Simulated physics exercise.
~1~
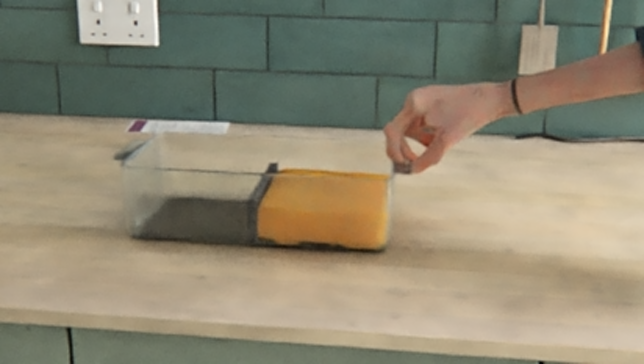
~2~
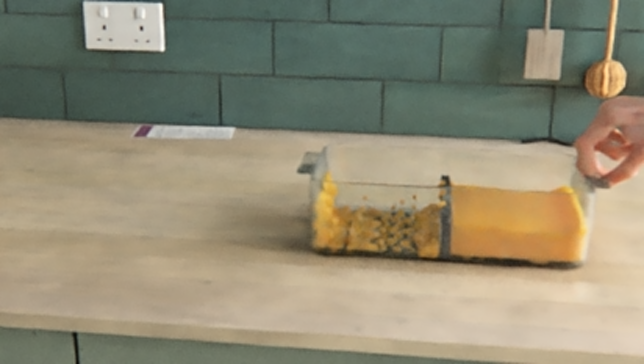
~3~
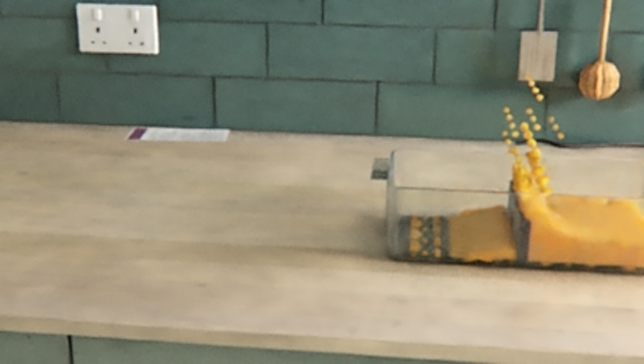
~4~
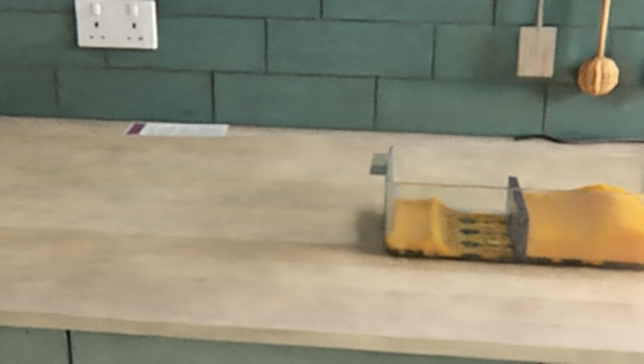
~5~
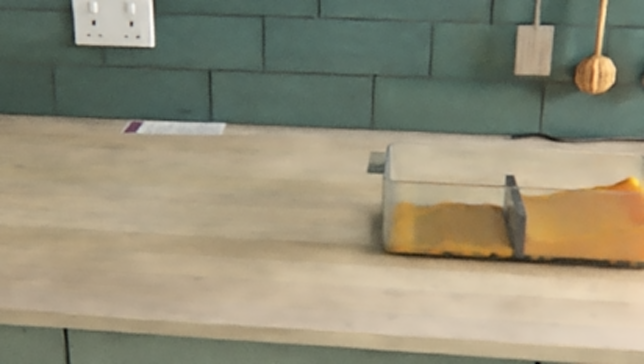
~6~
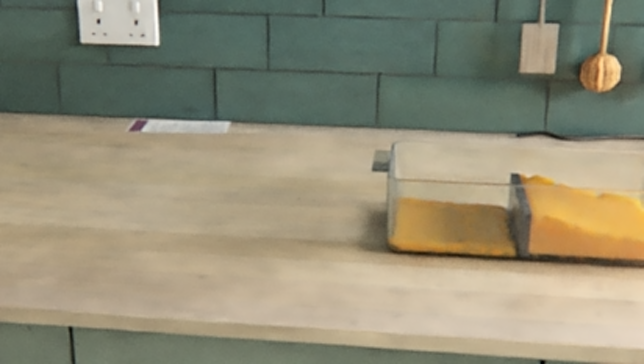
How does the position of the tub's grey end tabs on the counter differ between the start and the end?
The tabs end up farther to the right than they began. The left one starts just below and to the right of the white socket and finishes right of the middle of the view.
